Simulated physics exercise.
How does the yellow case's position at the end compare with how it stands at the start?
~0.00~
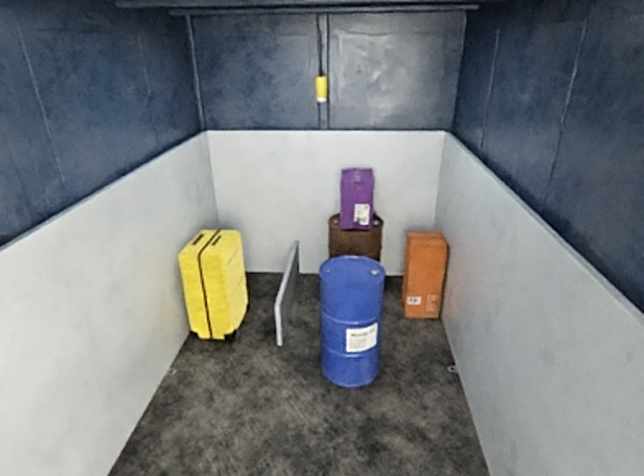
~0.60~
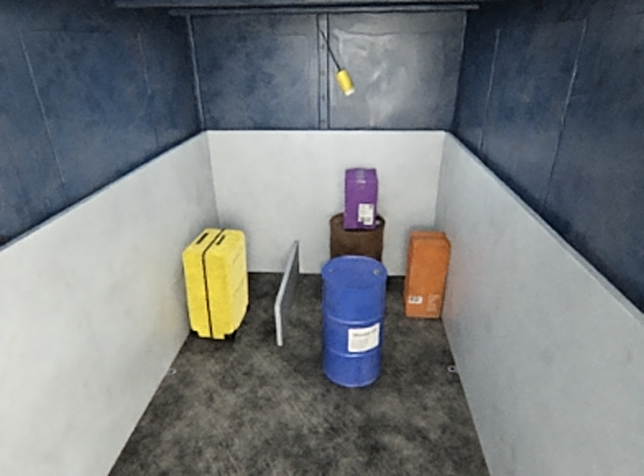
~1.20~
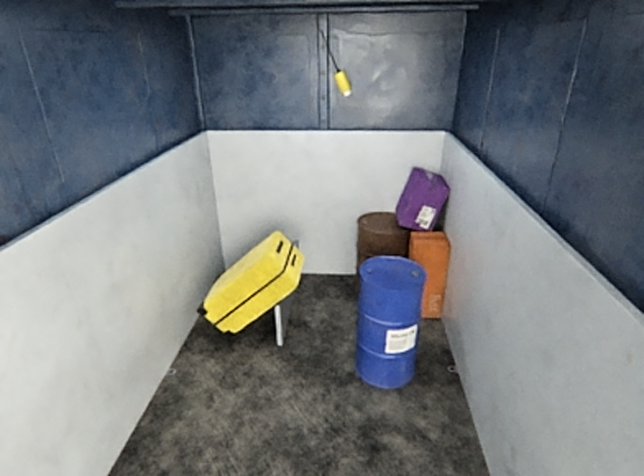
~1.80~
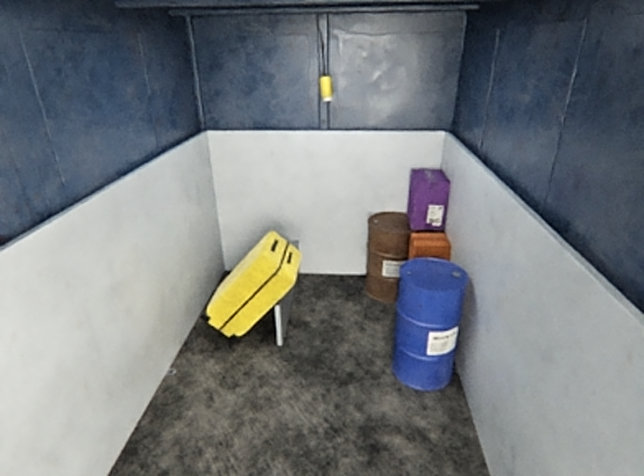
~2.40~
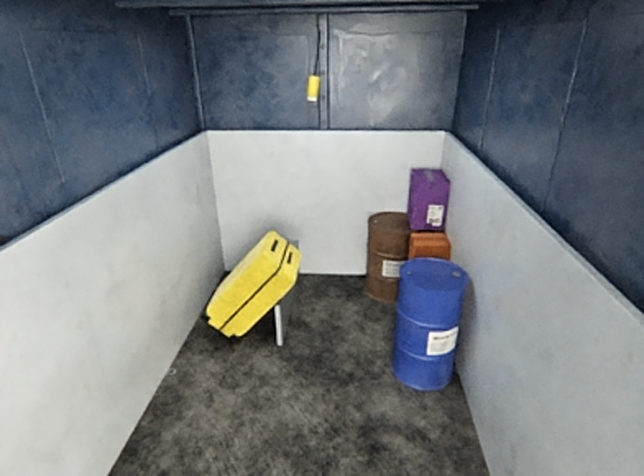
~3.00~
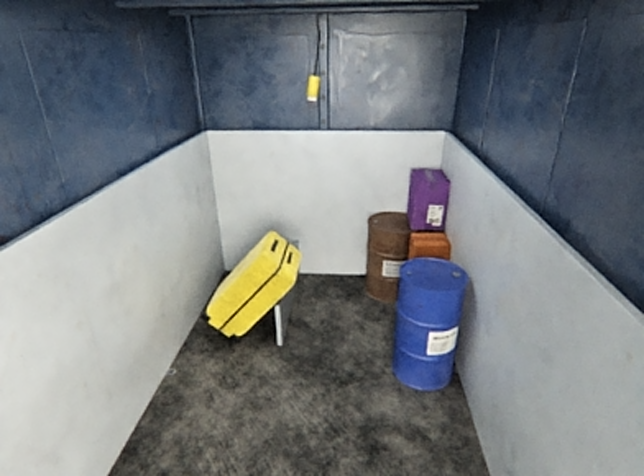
The yellow case stands upright at the start, but at the end it is leaning to the right against the low board.
A blue drum stands in the load bay of a van, seen from behind and facing the front wall, with a yellow case and low board to its left, a purple box on a brown drum behind it and an orange box to the right. The hanging lamp swings right. Both drums then slide right, the yellow case tips over against the board, and the purple box moves right, leaning. The blue drum slides farther to the right wall, while the purple box settles upright above the orange box. The lamp swings back slightly left, and the case stays leaning.
